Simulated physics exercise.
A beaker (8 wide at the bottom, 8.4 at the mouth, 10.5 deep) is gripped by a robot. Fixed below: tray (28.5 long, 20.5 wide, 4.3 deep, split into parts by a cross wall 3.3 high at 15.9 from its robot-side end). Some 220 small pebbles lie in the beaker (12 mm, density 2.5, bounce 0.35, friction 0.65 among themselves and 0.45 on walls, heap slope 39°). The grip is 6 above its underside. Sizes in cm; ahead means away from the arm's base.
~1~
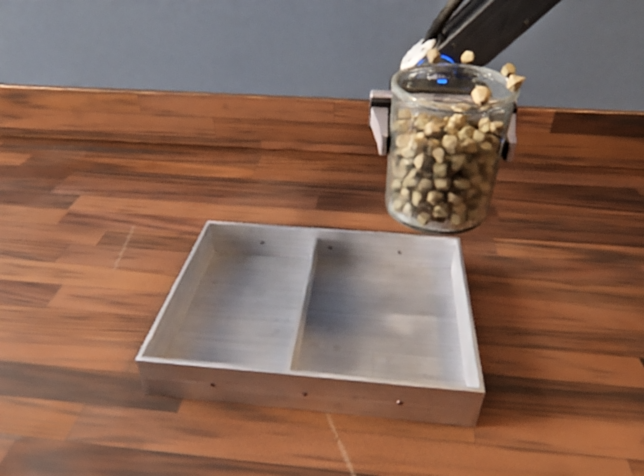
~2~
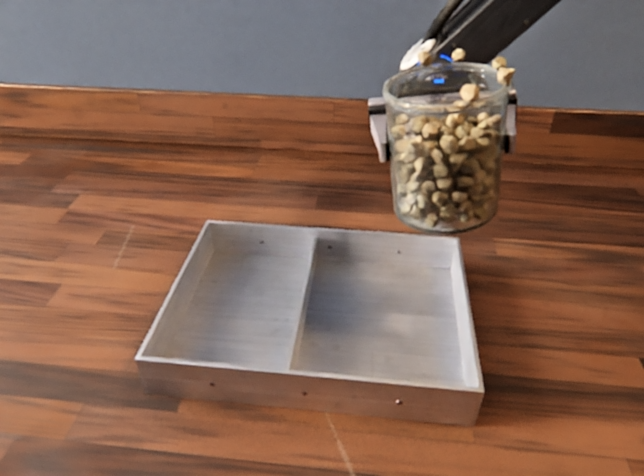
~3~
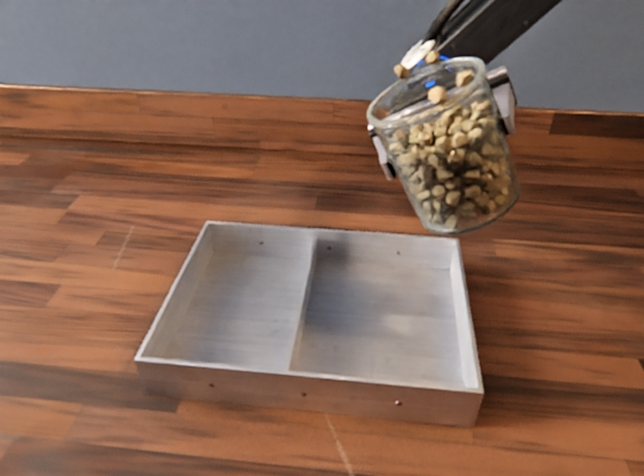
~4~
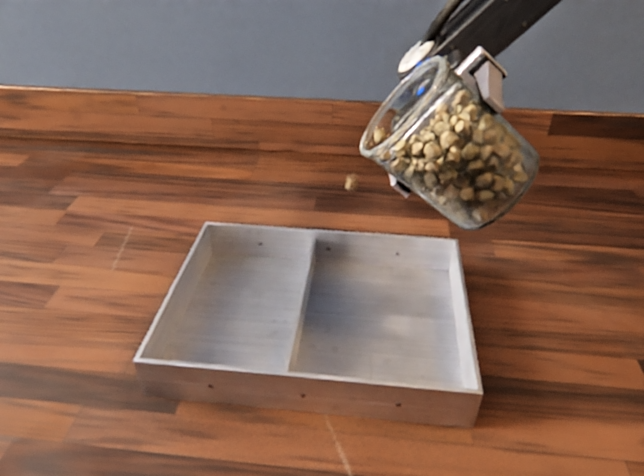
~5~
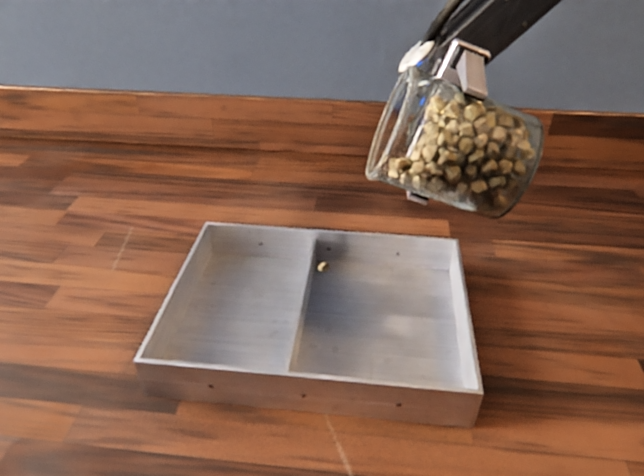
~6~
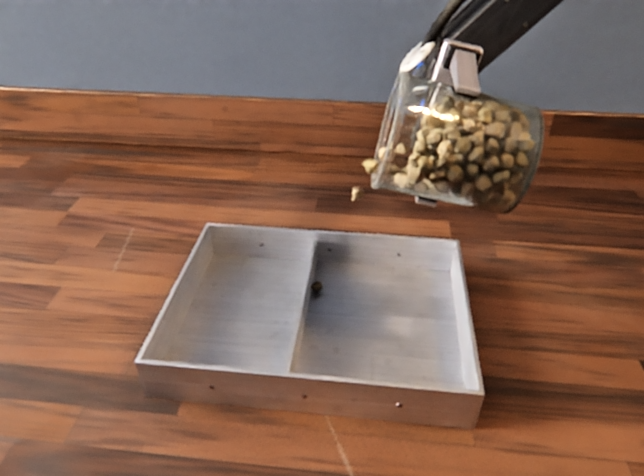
A robot arm tilts a glass beaker of pebbles leftward, dropping a few toward a divided tray.
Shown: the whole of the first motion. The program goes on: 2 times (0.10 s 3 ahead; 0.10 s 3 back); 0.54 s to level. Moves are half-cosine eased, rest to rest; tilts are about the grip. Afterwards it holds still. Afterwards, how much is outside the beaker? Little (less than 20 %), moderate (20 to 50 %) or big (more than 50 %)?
Outside the beaker the share is moderate, 20 to 50 %.
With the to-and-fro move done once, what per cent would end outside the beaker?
In that case some 20 per cent.
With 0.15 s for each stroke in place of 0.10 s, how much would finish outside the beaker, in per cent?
In that case some 10 per cent.
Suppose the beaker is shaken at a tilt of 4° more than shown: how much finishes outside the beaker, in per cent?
Some 45 per cent.
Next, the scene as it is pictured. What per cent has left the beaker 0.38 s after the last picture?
Near 20 per cent so far.
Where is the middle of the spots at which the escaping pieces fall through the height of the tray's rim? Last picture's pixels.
Near (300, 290).
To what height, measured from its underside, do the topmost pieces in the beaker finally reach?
Roughly 9.0 cm.
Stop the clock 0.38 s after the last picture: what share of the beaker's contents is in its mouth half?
About 60 per cent.
Then, 0.38 s on, tilted 79° forward, highest piece 23 above the table; 177 in the beaker, 20 in the far-side part, 14 in the robot-side part, 14 in flight or on a rim.
Then, 0.75 s on, tilted 21° forward, highest piece 25 above the table; 160 in the beaker, 33 in the robot-side part, 32 in the far-side part.
Then, 1.14 s on, level, highest piece 24 above the table; 160 in the beaker, 33 in the robot-side part, 32 in the far-side part.
Then, 2.19 s on, level, highest piece 24 above the table; 160 in the beaker, 33 in the robot-side part, 32 in the far-side part.
In the end, 160 in the beaker, 33 in the robot-side part, 32 in the far-side part. That is 29 % outside the beaker.
